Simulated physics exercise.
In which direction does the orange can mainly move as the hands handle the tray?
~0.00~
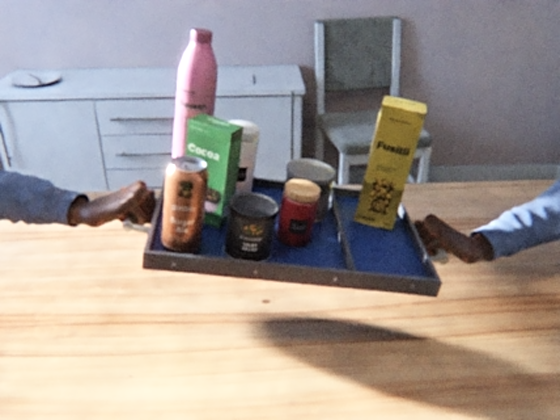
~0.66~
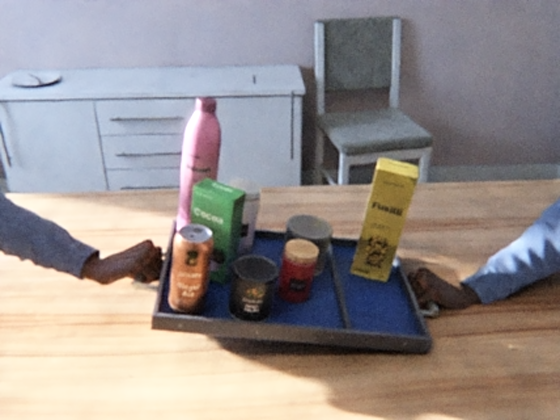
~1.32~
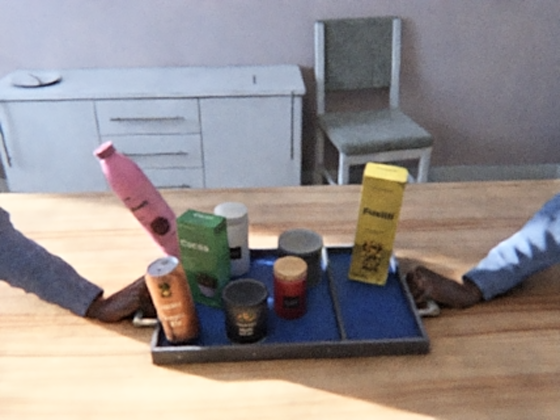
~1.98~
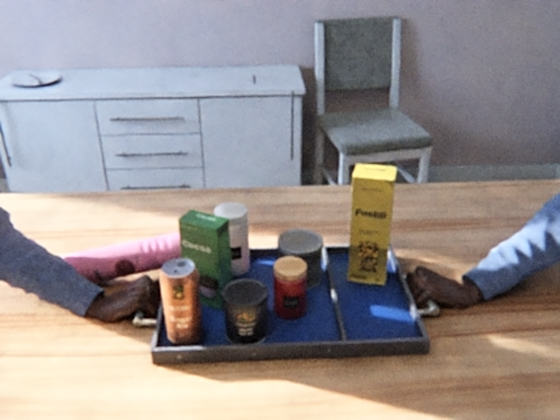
The orange can moves down along with the tray.
